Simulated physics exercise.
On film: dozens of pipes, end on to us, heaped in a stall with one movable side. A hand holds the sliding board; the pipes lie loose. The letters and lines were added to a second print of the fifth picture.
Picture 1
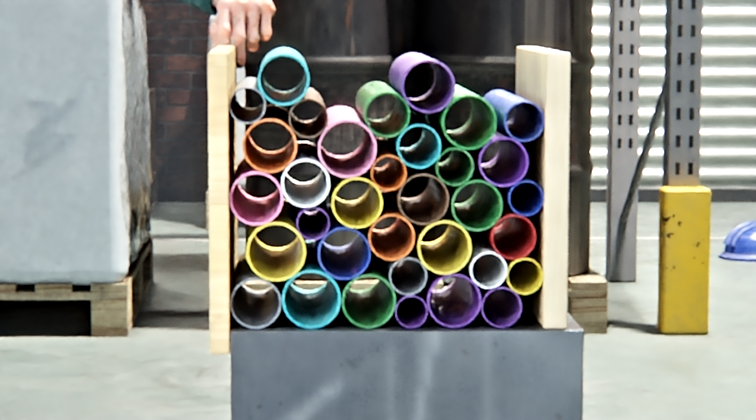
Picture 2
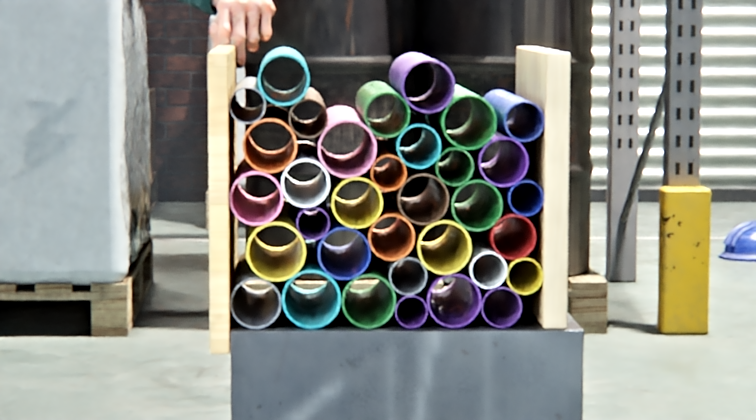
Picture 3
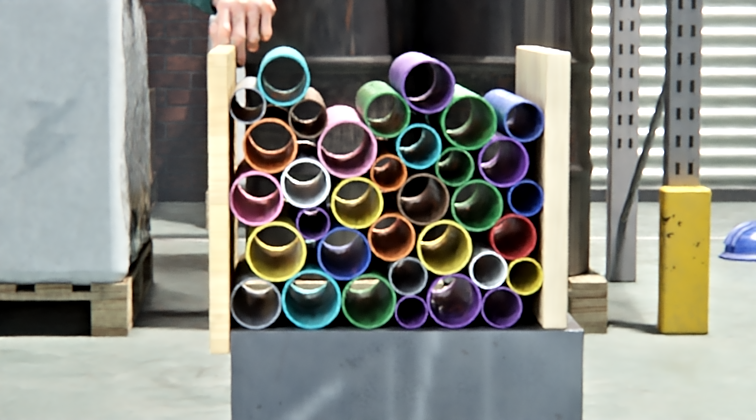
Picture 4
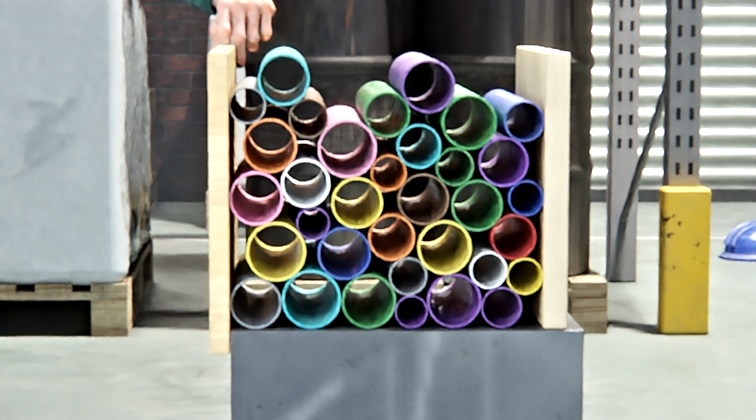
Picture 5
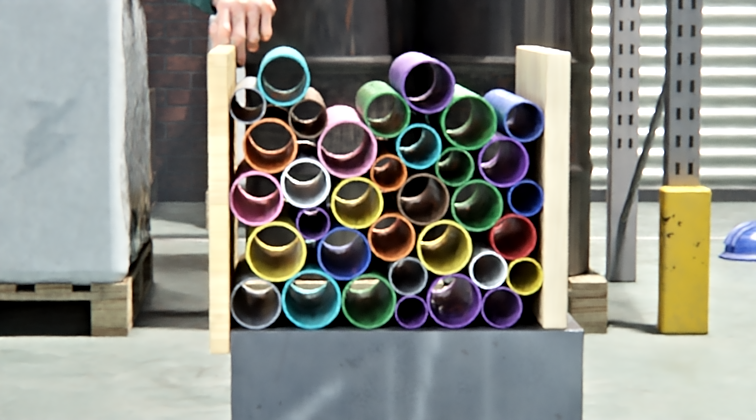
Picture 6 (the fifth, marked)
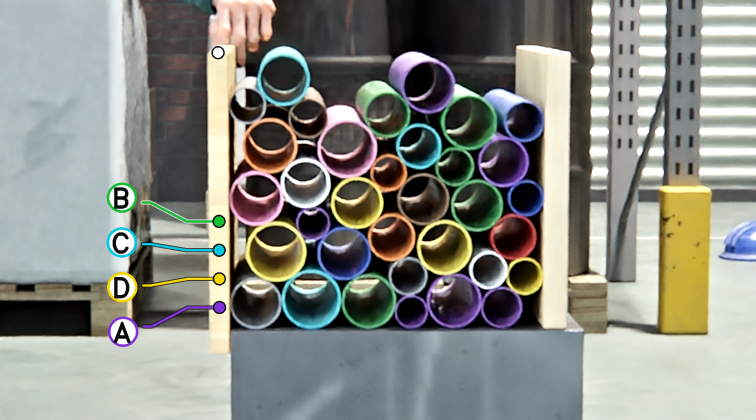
In a warehouse, colourful pipes lying stacked between two upright boards, a hand resting at the top left, nothing visibly moving.
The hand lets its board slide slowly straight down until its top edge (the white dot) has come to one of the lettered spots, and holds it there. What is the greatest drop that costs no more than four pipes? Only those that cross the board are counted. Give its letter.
The lowest mark that will do is B.
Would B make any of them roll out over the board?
Yes.
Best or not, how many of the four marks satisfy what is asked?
One of the four.
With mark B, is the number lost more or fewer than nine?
Fewer than nine.
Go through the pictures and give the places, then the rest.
In the first picture, a purple pipe (504, 162); a grey pipe (247, 105); side board (225, 188).
In the second picture, side board (225, 188); a grey pipe (256, 303).
In the third picture, a purple pipe (502, 307); a yellow pipe (445, 247).
In the fourth picture, a pink pipe (256, 199); a blue pipe (526, 198).
In the fifth picture, a purple pipe (504, 162); a grey pipe (247, 105); side board (225, 188).
On the copy, A at (219, 307); B at (219, 221); C at (219, 250); D at (219, 279); the white dot at (218, 53).
On B. First, top of the board (229, 127).
Then, top of the board (229, 212).
Finally, top of the board (229, 221), two out over the board.
By contrast, A more than four out over the board; C more than four out over the board; D more than four out over the board.
